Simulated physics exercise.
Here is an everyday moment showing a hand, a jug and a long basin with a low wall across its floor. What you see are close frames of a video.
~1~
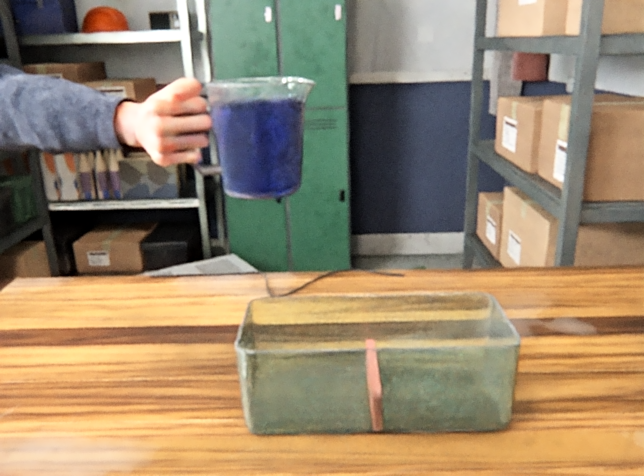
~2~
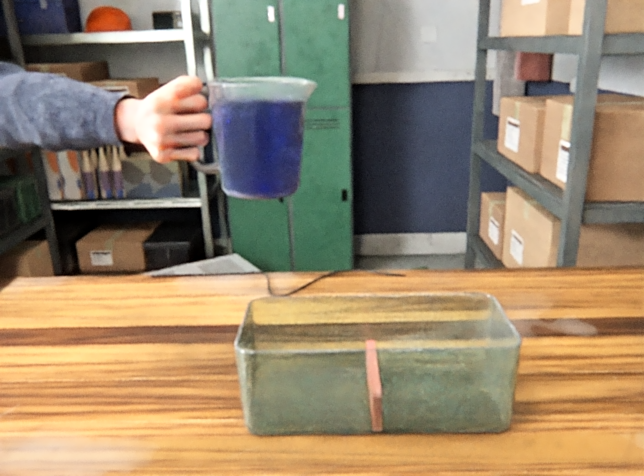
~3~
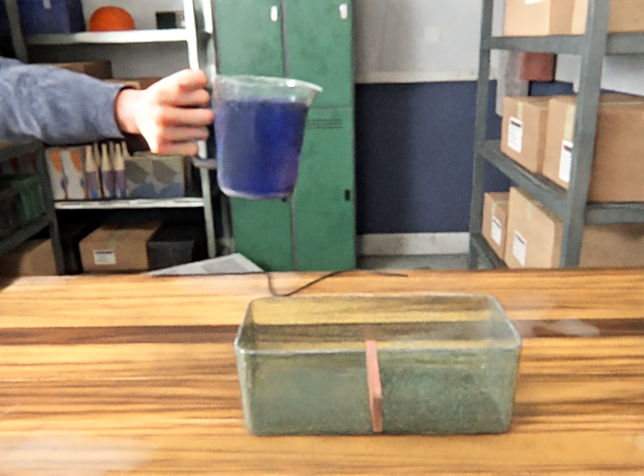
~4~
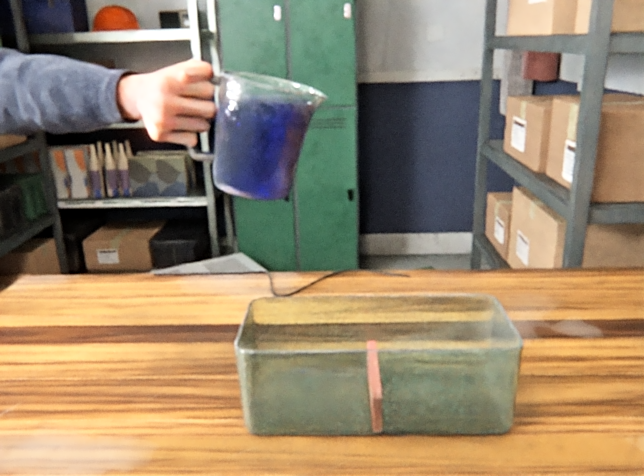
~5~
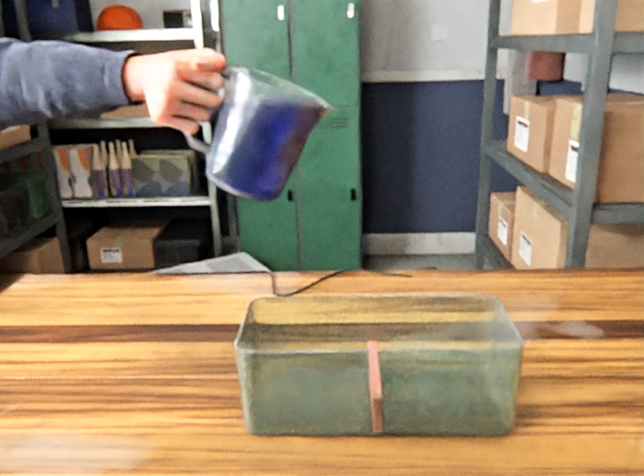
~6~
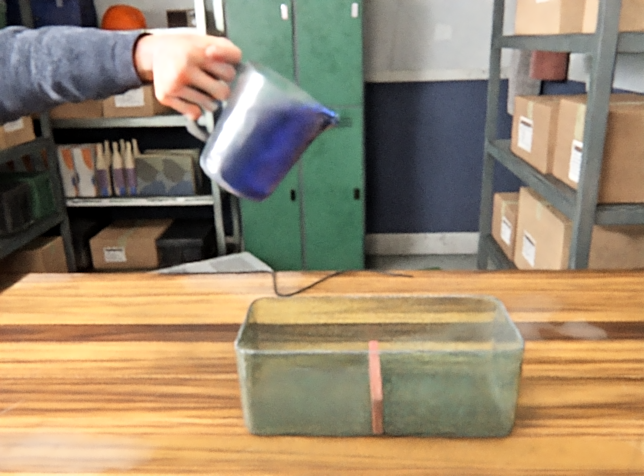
In a storeroom with shelves of boxes and green lockers, a hand held a clear jug of dark blue liquid above a long glass basin and gradually tilted it to the right.
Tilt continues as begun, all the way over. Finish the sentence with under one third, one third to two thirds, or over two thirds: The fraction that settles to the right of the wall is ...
The fraction that settles to the right of the wall is over two thirds.
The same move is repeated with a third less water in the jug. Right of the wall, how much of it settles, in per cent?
Best guess: Around 65 %.
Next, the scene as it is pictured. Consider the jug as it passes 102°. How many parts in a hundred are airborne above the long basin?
About 40 per cent.
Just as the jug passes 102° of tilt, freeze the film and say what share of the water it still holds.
It works out to close to 50 percent.
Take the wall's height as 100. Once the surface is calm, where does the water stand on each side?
Left: 10 %. Right: 50 %.
A moment on, the jug is tipped right over and 50 per cent is still to pour, 0 is left of the wall and 9 right of it.
Next, the jug is tipped right over and 6 per cent is still to pour, 9 is left of the wall and 59 right of it.
Then the jug is tipped right over and 0 per cent is still to pour, 20 is left of the wall and 75 right of it.
Later the jug is tipped right over and 0 per cent is still to pour, 21 is left of the wall and 75 right of it.
In the end 21 per cent lies left of the wall, 76 right of it and 3 outside.
